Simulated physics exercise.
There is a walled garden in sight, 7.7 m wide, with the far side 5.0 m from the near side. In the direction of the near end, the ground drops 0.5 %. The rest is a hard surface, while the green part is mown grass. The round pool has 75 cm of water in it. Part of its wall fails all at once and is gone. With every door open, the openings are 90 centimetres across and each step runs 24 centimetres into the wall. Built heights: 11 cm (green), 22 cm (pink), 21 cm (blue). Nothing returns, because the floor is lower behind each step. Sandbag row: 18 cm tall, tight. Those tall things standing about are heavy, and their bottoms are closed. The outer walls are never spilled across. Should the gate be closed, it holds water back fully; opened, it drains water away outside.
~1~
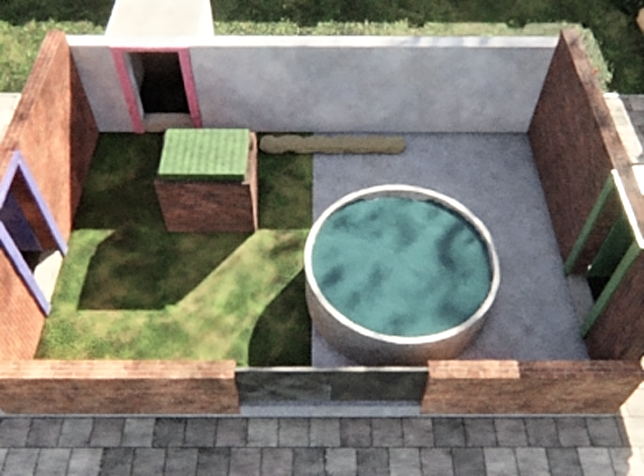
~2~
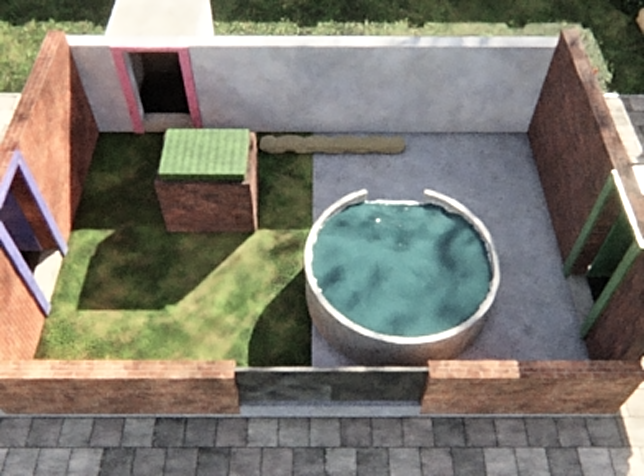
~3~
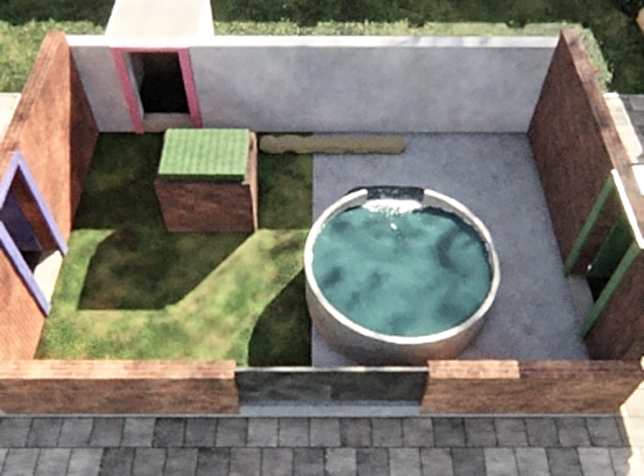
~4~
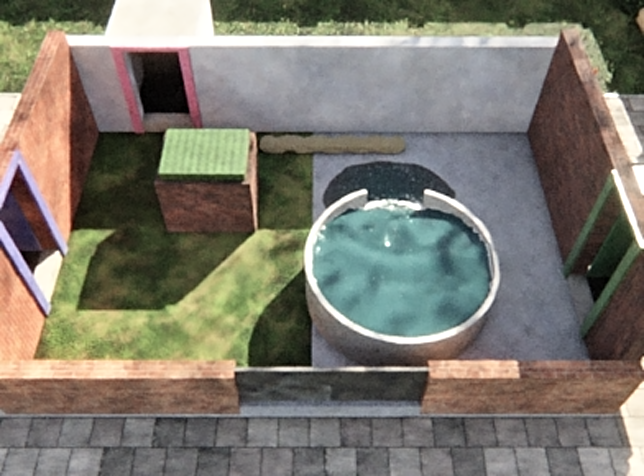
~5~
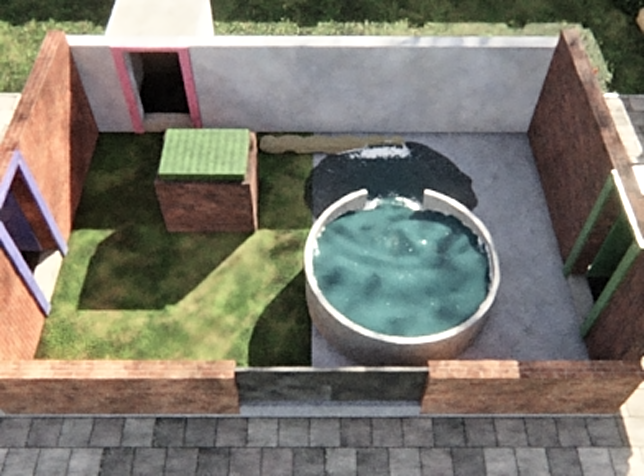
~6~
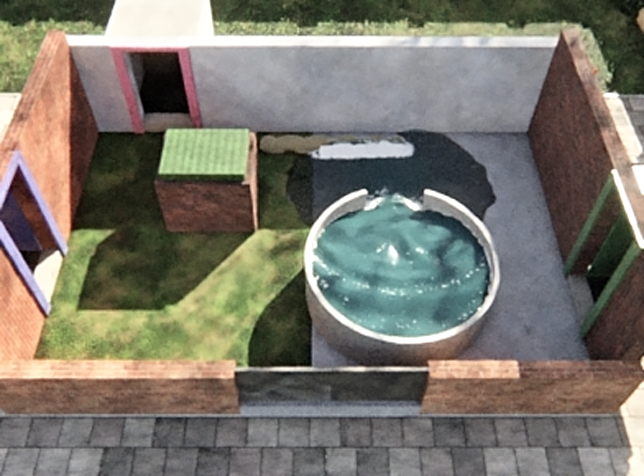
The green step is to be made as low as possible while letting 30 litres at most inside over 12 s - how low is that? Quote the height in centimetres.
It comes to about 14 cm.
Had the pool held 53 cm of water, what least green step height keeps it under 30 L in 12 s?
8.5 cm.
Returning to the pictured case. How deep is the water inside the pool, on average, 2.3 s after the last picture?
It averages roughly 42 centimetres.
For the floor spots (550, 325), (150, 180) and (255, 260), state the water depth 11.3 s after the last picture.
Close to 16, 7 and 9 cm deep.
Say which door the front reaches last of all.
Blue door.
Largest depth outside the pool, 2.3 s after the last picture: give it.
I'd estimate roughly 39 cm.
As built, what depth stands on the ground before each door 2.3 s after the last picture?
In cm - green: 3, pink: 11, blue: 0.
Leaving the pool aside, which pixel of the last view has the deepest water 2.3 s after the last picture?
Look close to (523, 144).
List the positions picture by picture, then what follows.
The round pool at (401, 261) is whole and still, 75 cm deep; the green door at (597, 264) is dry, in the first picture.
The front is at a hidden place, 0.4 m from the gap on the far side; 0.3 m2 of floor is wet, 75 cm left at the back, in the second picture.
The front is at (374, 189), 0.8 m from the gap on the far side; 0.9 m2 of floor is wet, 75 cm left at the back, in the third picture.
Water pours out on the far side and has run 1.3 m, to (401, 166); about 7 cm deep outside, 75 cm at the back, in the fourth picture.
The front is at (415, 146), 1.8 m from the gap on the far side; 3.7 m2 of floor is wet, 75 cm left at the back, in the fifth picture.
Water pours out on the far side and has run 2.2 m, to (434, 132); about 4 cm deep outside, 74 cm at the back; the green door at (597, 264), 3.0 m from the gap, is still 2.1 m from the nearest water, in the sixth picture.
Then, 0.7 s after the last picture water covers 25 % of the floor, deepest (36 cm) near (431, 137); it has not reached the green door.
Then, 2.3 s after the last picture water covers 45 % of the floor, deepest (39 cm) near (523, 144); 3 cm at the green door, 0 litres in over its 11 cm step.
Then, 11.3 s after the last picture water covers 95 % of the floor, deepest (16 cm) near (522, 389); 15 cm at the green door, 73 litres in over its 11 cm step.
At the green door as built, the water peaked near 19 cm, 7.7 s after the last picture.
Run again over the same 12 s with other heights there, 50 litres in over 12.5 cm, 4 litres over 17 cm. The limit of 30 litres is kept from about 14 cm up.
